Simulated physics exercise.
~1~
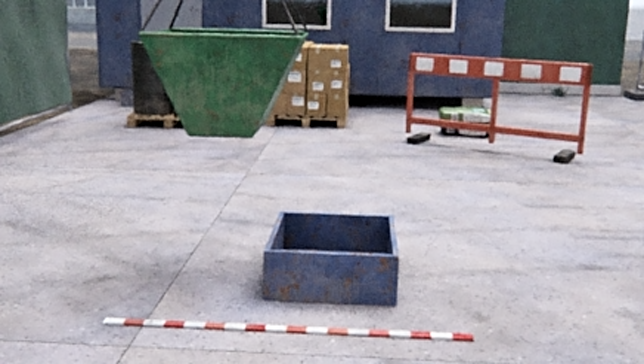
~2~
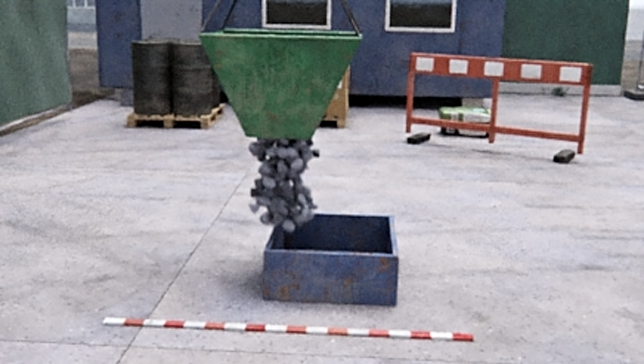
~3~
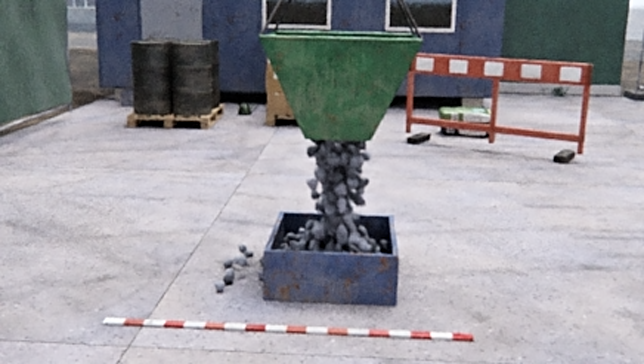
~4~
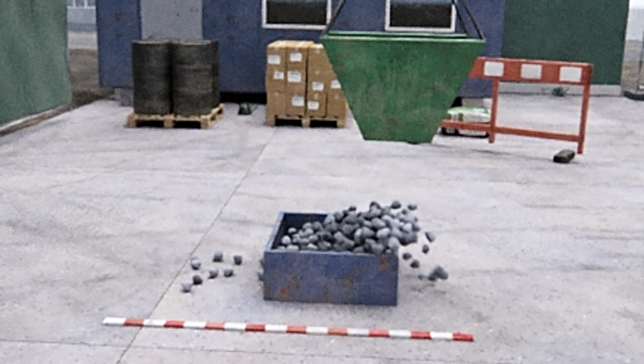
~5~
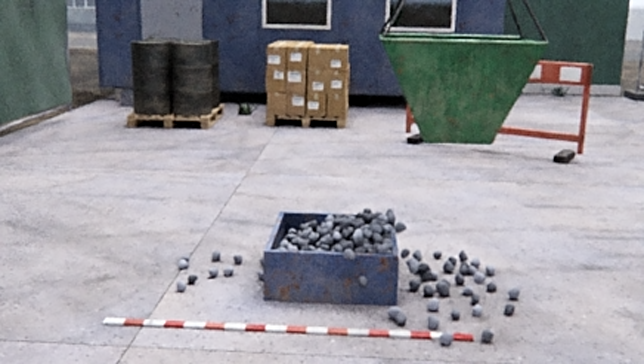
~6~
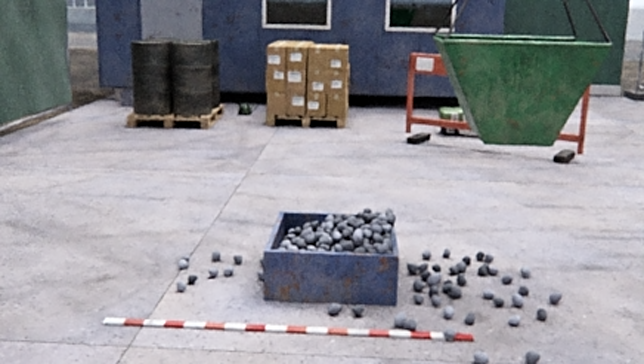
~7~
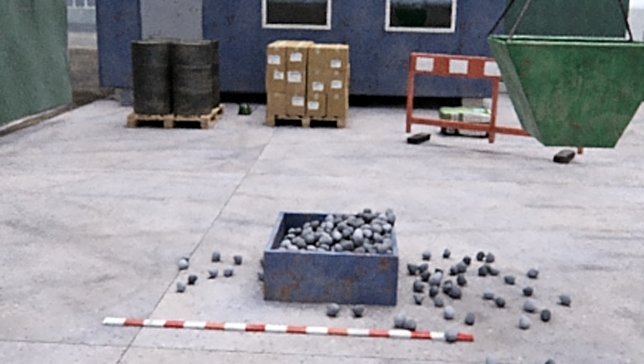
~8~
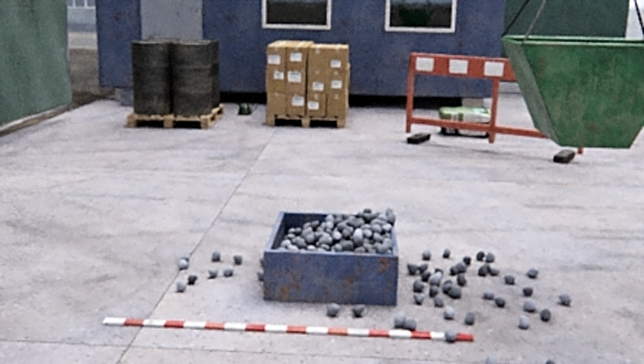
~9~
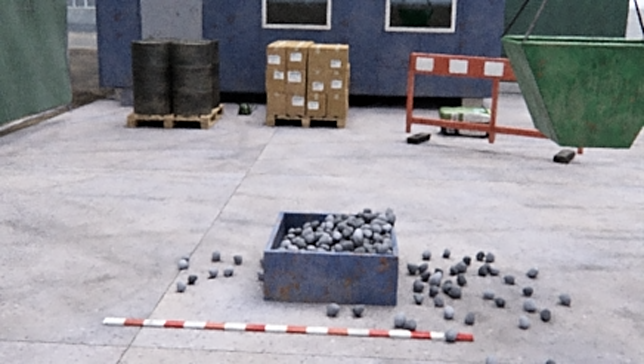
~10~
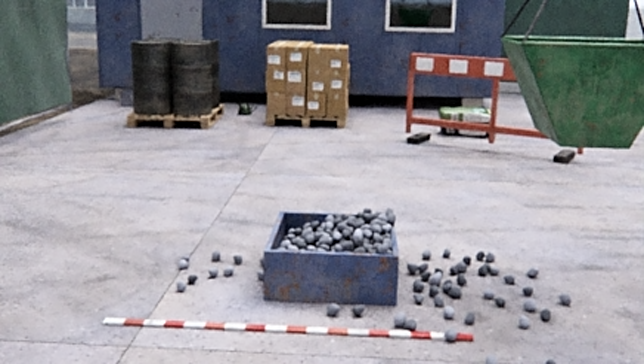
On a concrete yard, a green hopper hanging from cables moved rightwards and dropped smooth grey stones over a blue bin, then stopped at the right, empty. Most stones lay heaped in the bin, with a few scattered left and more strewn to the right.
